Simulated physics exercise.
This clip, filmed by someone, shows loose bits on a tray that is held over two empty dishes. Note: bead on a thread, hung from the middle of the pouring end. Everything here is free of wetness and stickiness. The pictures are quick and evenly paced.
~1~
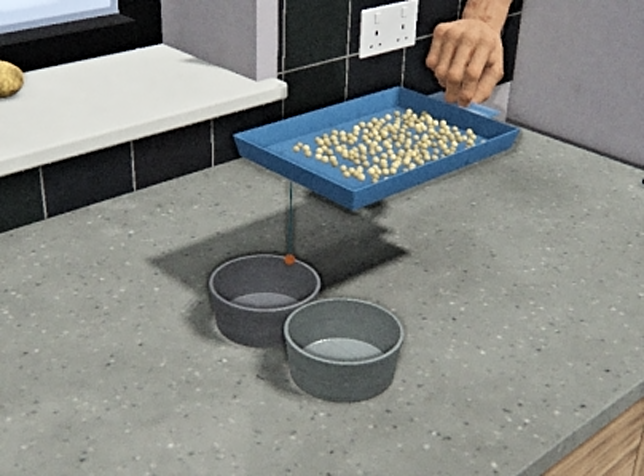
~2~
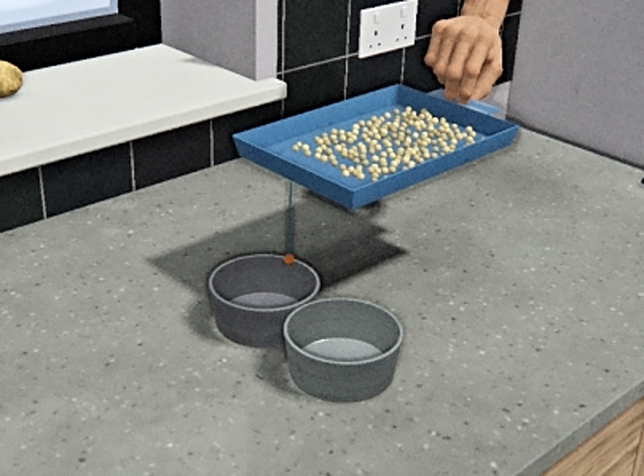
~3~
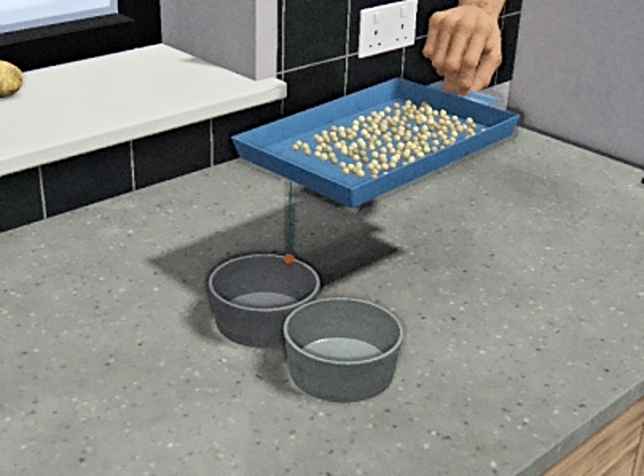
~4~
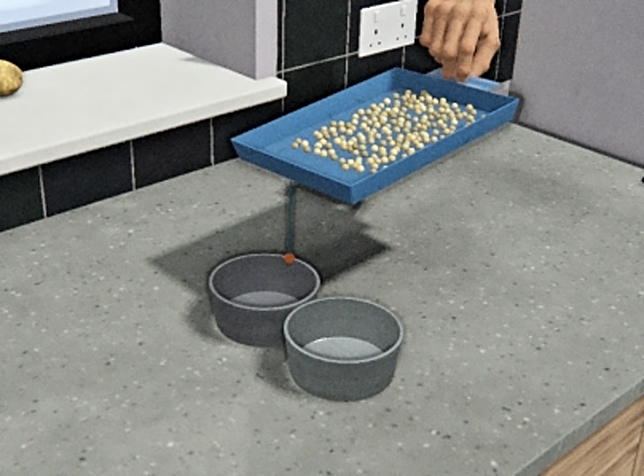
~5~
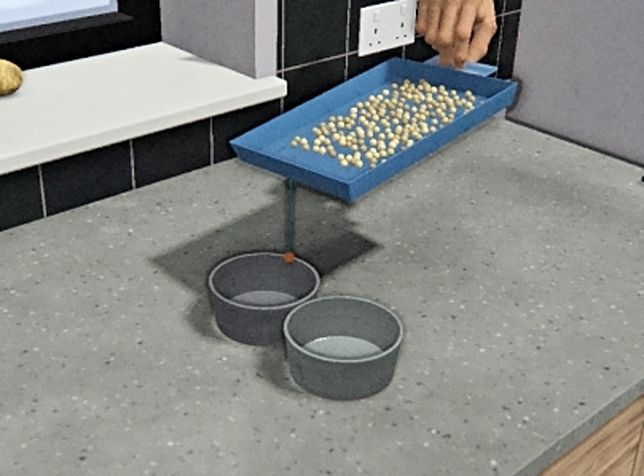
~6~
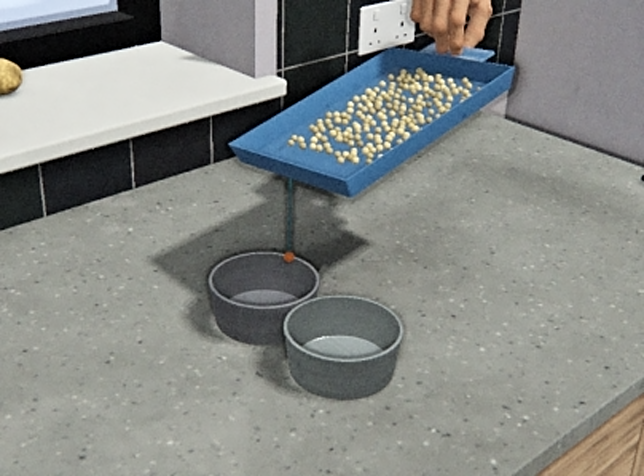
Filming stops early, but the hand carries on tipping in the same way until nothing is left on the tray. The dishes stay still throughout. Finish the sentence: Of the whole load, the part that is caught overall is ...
... less than half of it.
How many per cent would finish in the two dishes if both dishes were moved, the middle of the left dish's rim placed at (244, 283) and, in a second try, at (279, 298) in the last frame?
About 10 and 0 per cent.
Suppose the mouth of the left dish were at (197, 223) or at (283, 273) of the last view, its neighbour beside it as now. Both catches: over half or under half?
Taking the places in turn, it's past half and then shy of half.
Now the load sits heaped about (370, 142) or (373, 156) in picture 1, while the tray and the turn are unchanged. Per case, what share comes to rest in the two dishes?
Roughly 20 % and then 10 %.
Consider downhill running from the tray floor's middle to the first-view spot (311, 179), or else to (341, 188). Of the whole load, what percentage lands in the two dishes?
Near 80 % and 100 %.
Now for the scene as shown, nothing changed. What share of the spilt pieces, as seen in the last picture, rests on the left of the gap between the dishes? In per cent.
Roughly 100 percent.
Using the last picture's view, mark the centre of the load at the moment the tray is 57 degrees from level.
Close to (266, 155).
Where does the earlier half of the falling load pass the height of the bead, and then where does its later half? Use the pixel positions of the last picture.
For the early half I get (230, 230), and for the late half (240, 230).
Soon, tray tipped steeply; nearly all on the tray; a stray few outside both; a small part in the air.
A while on, tray tipped right over; about two thirds on the tray; a stray few in the left dish; a small part outside both; about a quarter in the air.
Towards the end, tray tipped past a quarter turn; a small part in the left dish; nearly all outside both.
Finally, tray tipped past a quarter turn; none in the right dish; a small part in the left dish; nearly all outside both.
